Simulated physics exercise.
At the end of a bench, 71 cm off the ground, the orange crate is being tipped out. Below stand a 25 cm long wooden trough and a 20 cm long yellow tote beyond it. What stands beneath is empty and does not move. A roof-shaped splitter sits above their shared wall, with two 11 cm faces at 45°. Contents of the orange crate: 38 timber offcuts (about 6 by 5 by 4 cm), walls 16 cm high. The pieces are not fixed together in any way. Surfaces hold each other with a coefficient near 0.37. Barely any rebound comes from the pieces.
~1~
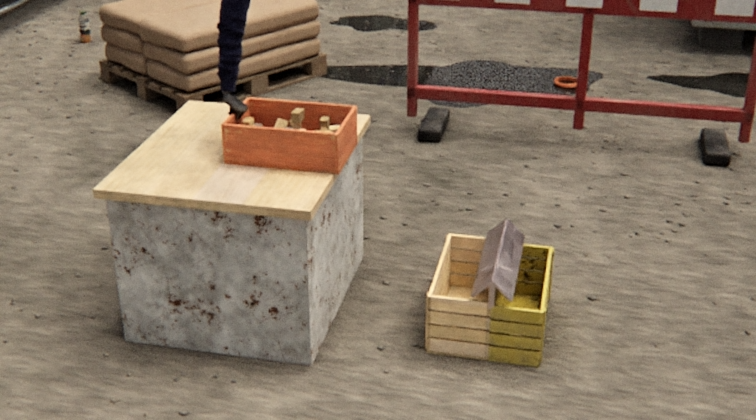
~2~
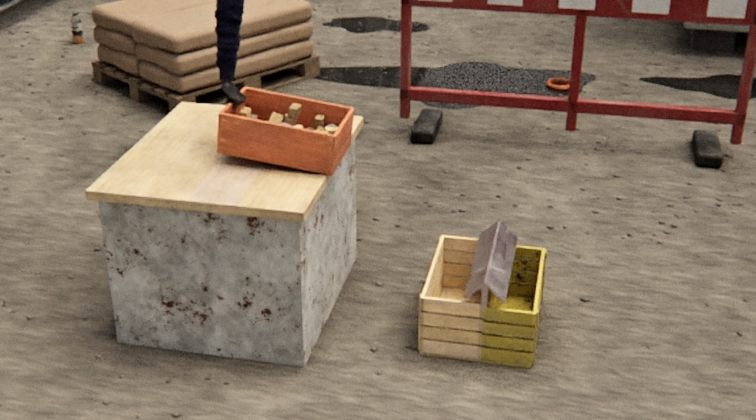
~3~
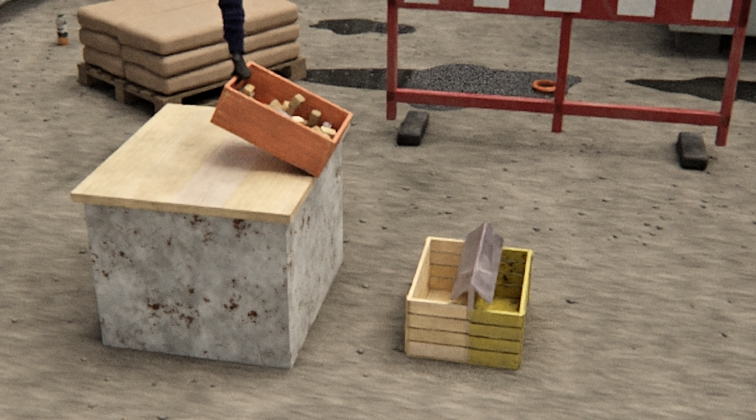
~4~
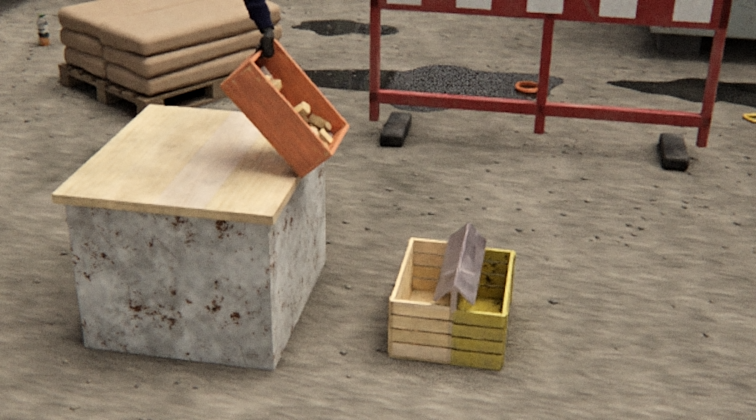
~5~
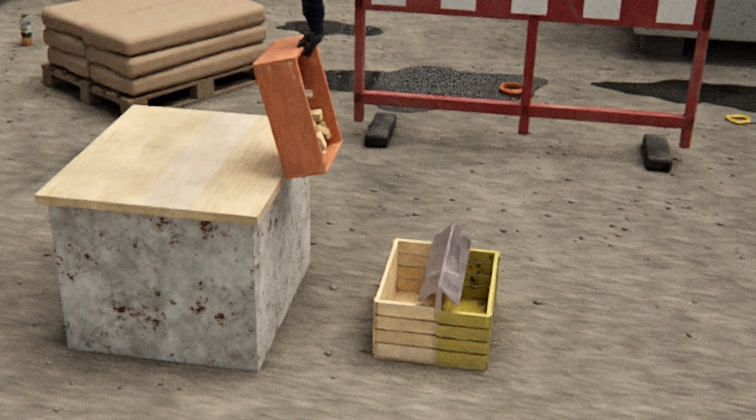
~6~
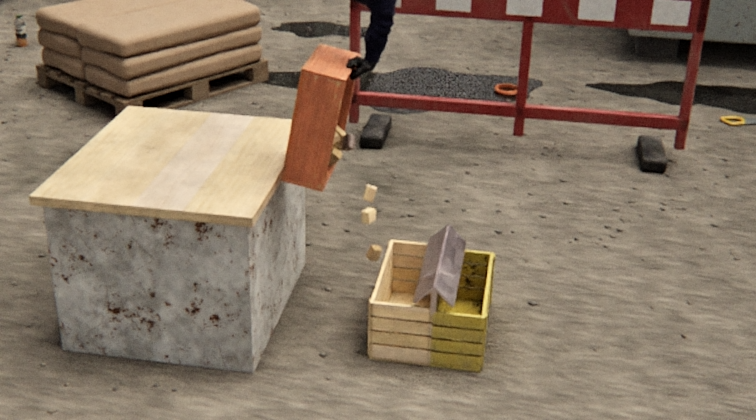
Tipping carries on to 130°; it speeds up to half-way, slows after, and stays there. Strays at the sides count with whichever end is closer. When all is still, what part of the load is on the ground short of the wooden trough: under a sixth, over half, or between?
The fraction exceeds one half.
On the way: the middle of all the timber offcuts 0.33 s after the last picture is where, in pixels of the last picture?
I'd put it close to (349, 202).
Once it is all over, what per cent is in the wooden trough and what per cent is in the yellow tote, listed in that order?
Shares, in order: About 30 percent and 0 percent.
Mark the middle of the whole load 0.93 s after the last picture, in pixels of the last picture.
Estimated centre in the last picture: (371, 316).
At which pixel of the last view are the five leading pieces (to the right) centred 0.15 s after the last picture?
About (394, 268).
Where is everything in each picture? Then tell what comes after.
In the first picture (places track the rim corner closest to us here), orange crate (335, 134); wooden trough (488, 302); tipped 0°; all still inside.
In the second picture, orange crate (333, 135); tipped 7°.
In the third picture, orange crate (332, 141); tipped 24°.
In the fourth picture, orange crate (331, 152); tipped 49°.
In the fifth picture, orange crate (326, 170); tipped 76°.
In the sixth picture, orange crate (324, 188); wooden trough (430, 308); tipped 101°; 4 out, the lowest offcut at (374, 253).
Then, 0.15 s after the last picture, tilt 114°; 27 still in the orange crate, 3 in the wooden trough and 8 in the air.
Then, 0.33 s after the last picture, tilt 126°; 12 still in the orange crate, 7 in the wooden trough, 1 on the ground short of the wooden trough and 18 in the air.
Then, 0.60 s after the last picture, tilt 130°; 12 in the wooden trough, 14 on the ground short of the wooden trough and 12 in the air.
When it is over (0.93 s after the last picture), 12 in the wooden trough and 26 on the ground short of the wooden trough. Asked share, 26 of 38, 68 per cent.
